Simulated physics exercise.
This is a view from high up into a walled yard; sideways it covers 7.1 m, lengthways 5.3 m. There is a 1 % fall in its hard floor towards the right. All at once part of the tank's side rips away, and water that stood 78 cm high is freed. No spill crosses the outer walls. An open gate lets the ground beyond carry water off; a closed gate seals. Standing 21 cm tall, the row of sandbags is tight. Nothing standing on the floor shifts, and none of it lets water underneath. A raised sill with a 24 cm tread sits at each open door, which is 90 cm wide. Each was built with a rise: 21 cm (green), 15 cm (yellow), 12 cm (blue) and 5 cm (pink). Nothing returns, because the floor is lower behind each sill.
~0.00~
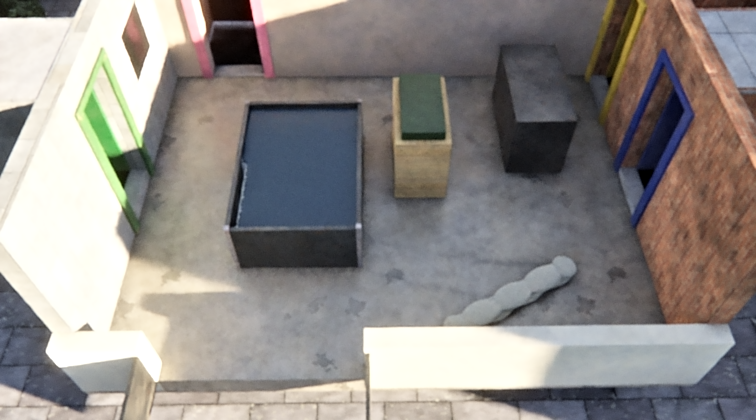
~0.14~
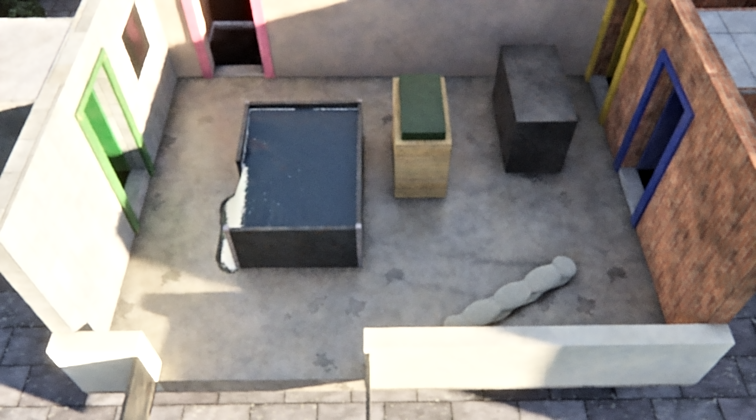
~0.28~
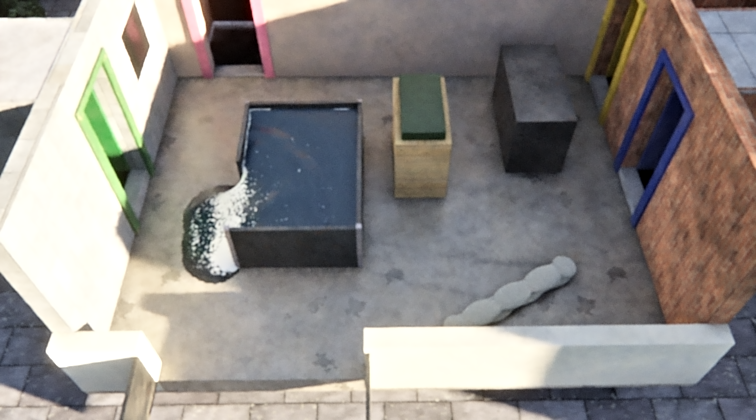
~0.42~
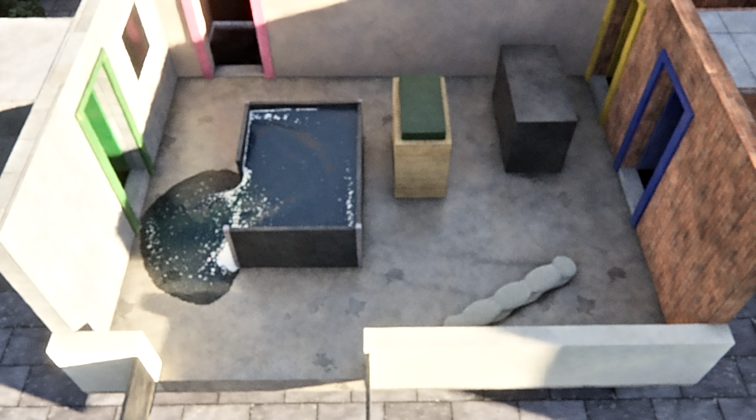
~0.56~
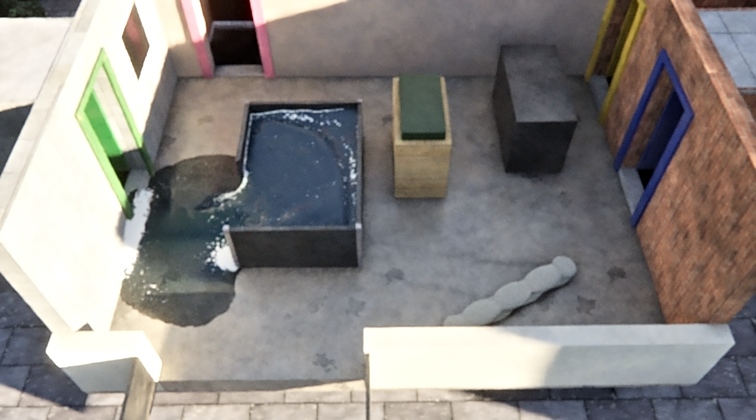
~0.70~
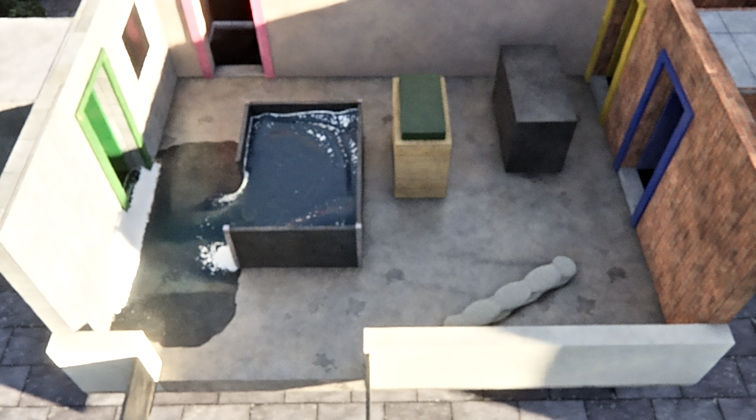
The clip shows a walled yard with a dark tank of water whose left side breaks open, and water pours through the gap, spreading across the floor to the left wall by the green door, then toward the front.
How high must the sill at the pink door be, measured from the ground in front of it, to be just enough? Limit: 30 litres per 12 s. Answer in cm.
About 14 cm.
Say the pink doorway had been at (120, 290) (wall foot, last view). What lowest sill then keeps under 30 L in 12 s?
Roughly 32 cm.
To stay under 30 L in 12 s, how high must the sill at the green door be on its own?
Roughly 35 cm at the green door.
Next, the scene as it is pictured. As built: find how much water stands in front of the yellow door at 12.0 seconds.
It works out to about 10.0 centimetres deep.
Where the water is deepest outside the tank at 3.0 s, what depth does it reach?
Close to 32 centimetres.
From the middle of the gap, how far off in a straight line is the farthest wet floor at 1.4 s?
The front is some 3.6 m out.
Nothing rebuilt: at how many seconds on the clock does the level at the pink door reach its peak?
Peak: Close to 2.6 s.
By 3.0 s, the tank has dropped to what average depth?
On average, around 30 cm.
After 1.4 s water covers 15 % of the floor, deepest (61 cm) near (101, 362); it has not reached the pink door.
After 3.0 s water covers 45 % of the floor, deepest (32 cm) near (101, 362); 16 cm at the pink door, 48 litres in over its 5 cm sill.
After 12.0 s water covers 95 % of the floor, deepest (12 cm) near (672, 357); 6 cm at the pink door, 219 litres in over its 5 cm sill.
At the pink door as built, the water arrived by 2.0 s and peaked near 17 cm at 2.6 s.
With a sill of 11 cm, 66 litres would have come in within the 12 s; with 15 cm, 20 litres. So under 30 litres takes about 14 cm.
